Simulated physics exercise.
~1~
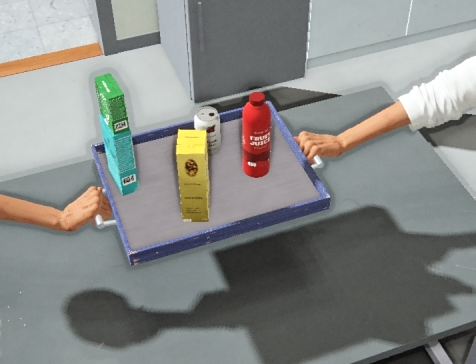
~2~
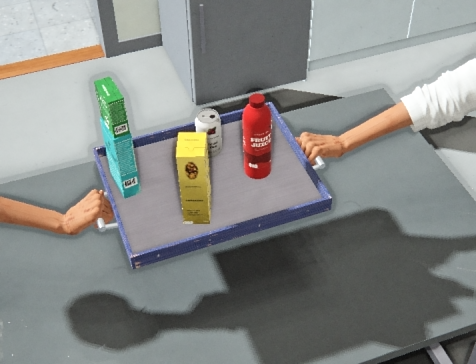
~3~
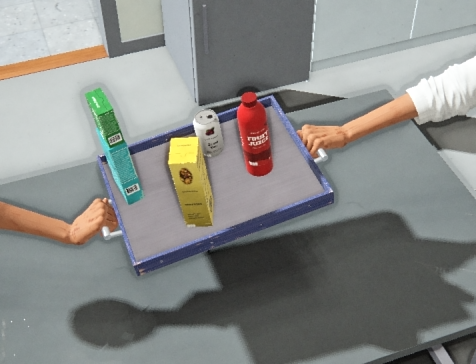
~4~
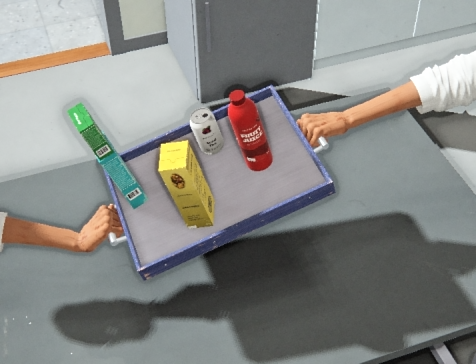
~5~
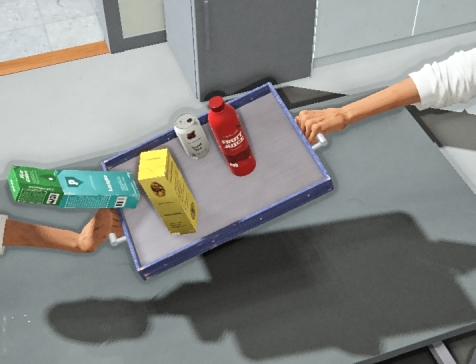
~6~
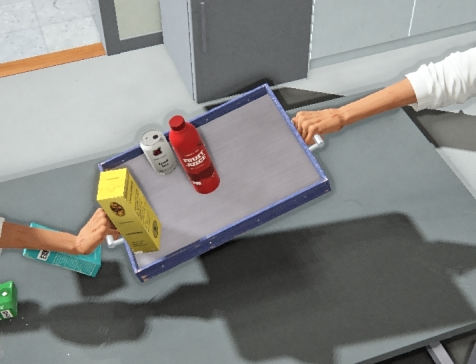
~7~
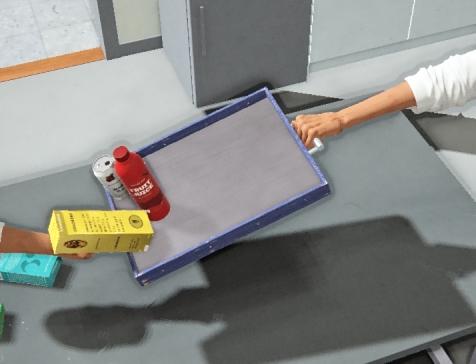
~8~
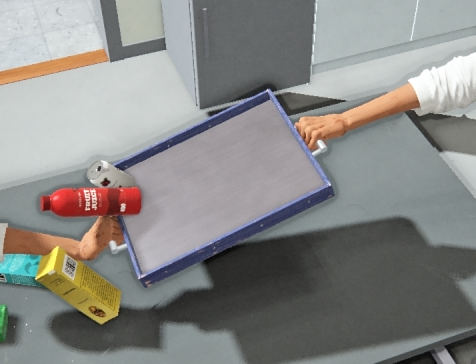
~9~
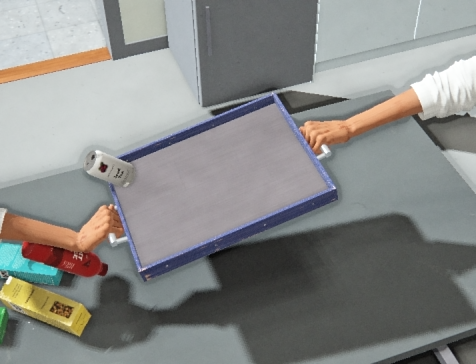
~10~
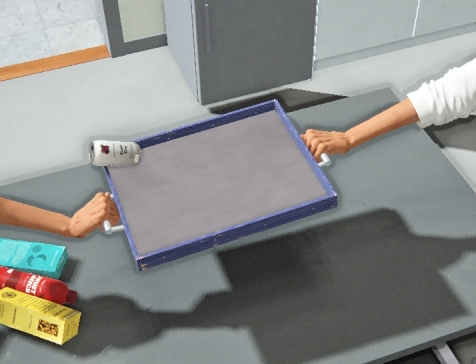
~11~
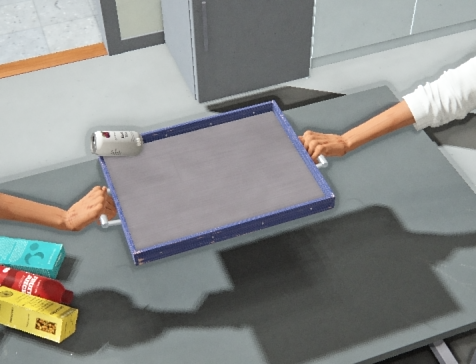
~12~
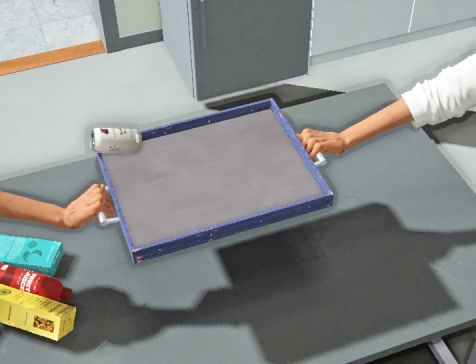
Two hands, one at each side, hold a blue-rimmed tray above a grey table, seen from above at an angle. A green packet stands on a turquoise one at the left, with a yellow carton near the middle and a white can and red bottle behind it. The tray tips down to the left, and the stacked packets topple over the edge. The yellow carton slides after them and falls off, followed by the red bottle. The hands level the tray again, leaving only the can lying in its far left corner, while the carton, bottle and turquoise packet lie on the table.
